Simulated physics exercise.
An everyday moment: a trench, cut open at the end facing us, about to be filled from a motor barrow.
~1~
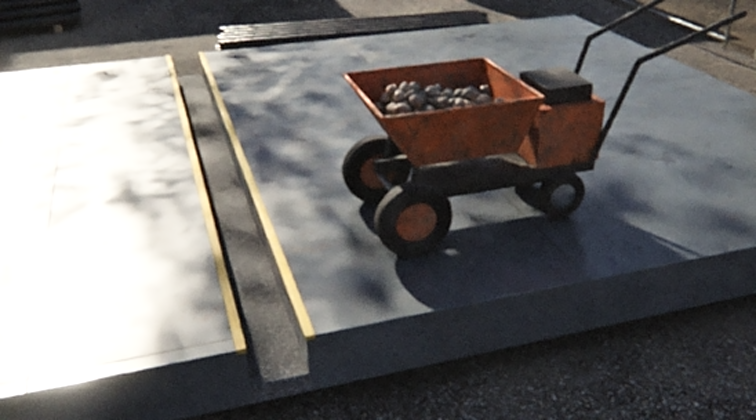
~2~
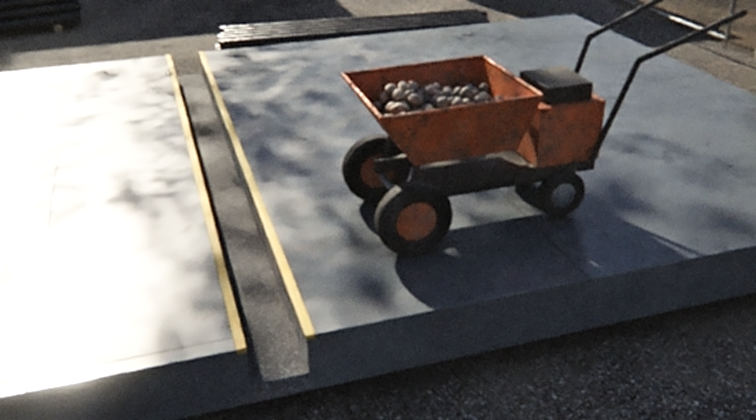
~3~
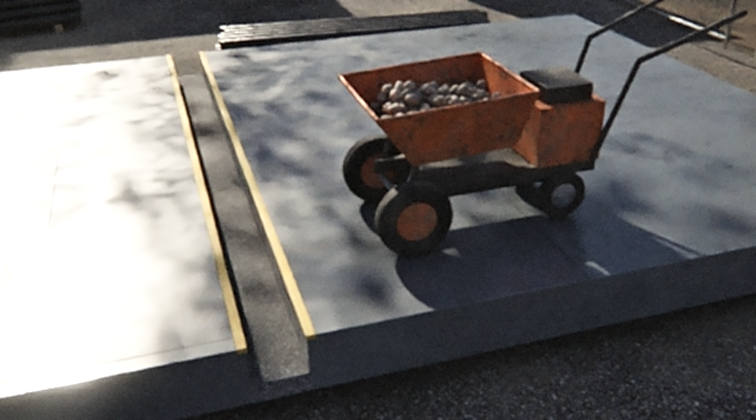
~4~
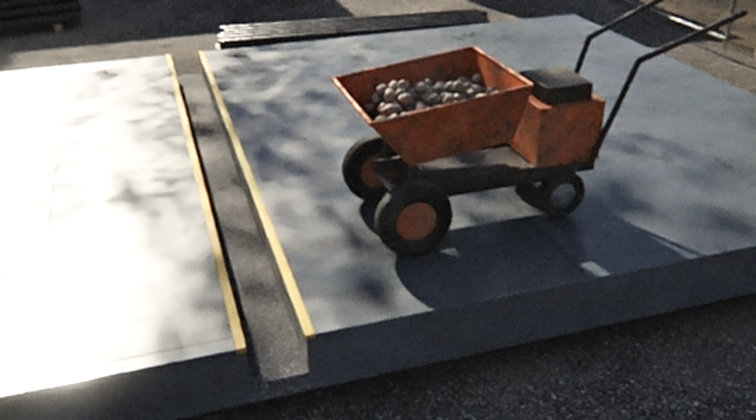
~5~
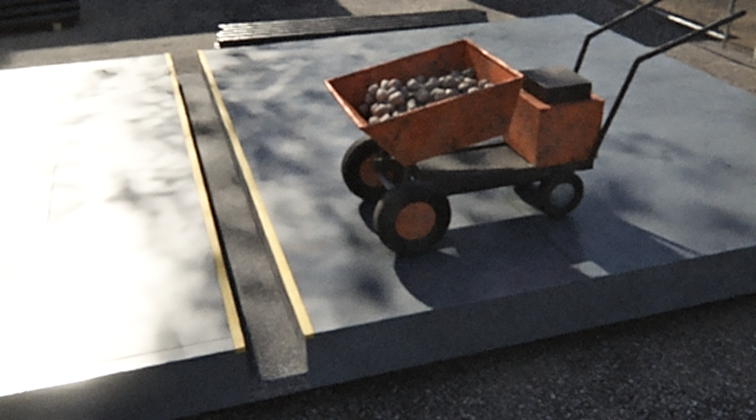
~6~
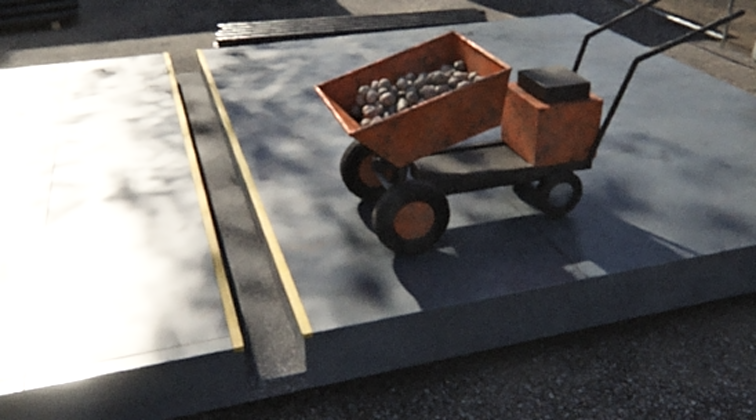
An orange skip full of pebbles tilts gradually left on a barrow beside a narrow trench.
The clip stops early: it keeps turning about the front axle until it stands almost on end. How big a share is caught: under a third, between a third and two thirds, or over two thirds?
The trench ends with over two thirds of it.
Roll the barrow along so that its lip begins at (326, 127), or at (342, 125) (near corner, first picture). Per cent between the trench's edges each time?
Near 40 % and 60 %.
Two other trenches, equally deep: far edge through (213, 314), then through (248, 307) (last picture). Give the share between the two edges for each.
In turn 90 and 70 in a hundred.
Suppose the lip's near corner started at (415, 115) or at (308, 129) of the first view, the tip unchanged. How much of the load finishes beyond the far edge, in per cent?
About 0 and 80 per cent.
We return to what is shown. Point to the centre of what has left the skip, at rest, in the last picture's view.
Close to (251, 263).
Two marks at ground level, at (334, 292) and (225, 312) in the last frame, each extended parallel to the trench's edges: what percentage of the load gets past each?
In turn 100 and 0 in a hundred.
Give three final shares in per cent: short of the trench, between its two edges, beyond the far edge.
Short: 15 %, between: 85 %, beyond: 0 %.
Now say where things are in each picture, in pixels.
The first frame shows lip of the skip near (384, 120), level; top of the load near (437, 103), river pebbles; first edge of the trench near (297, 301); far edge near (232, 313), the trench under half as wide as the skip, and about as deep as wide.
The second frame shows lip of the skip near (382, 119), level; top of the load near (436, 102).
The third frame shows lip of the skip near (378, 121), tipped barely; top of the load near (449, 103).
The fourth frame shows lip of the skip near (371, 125), tipped a little; top of the load near (444, 100).
The fifth frame shows lip of the skip near (362, 129), tipped a little; top of the load near (444, 95).
The sixth frame shows lip of the skip near (351, 135), tipped clearly; top of the load near (444, 91); first edge of the trench near (295, 299); far edge near (230, 311).
Shortly afterwards, skip tipped steeply; the whole lot in the skip.
Next, skip tipped right over; the bulk in the skip; only a few short of the trench; near a quarter in or heaped over the trench; only a few falling.
Some moments later, skip tipped right over; a little in the skip; a little short of the trench; the bulk in or heaped over the trench; only a few beyond it.
In the end, skip tipped right over; only a few in the skip; a little short of the trench; the bulk in or heaped over the trench; only a few beyond it.
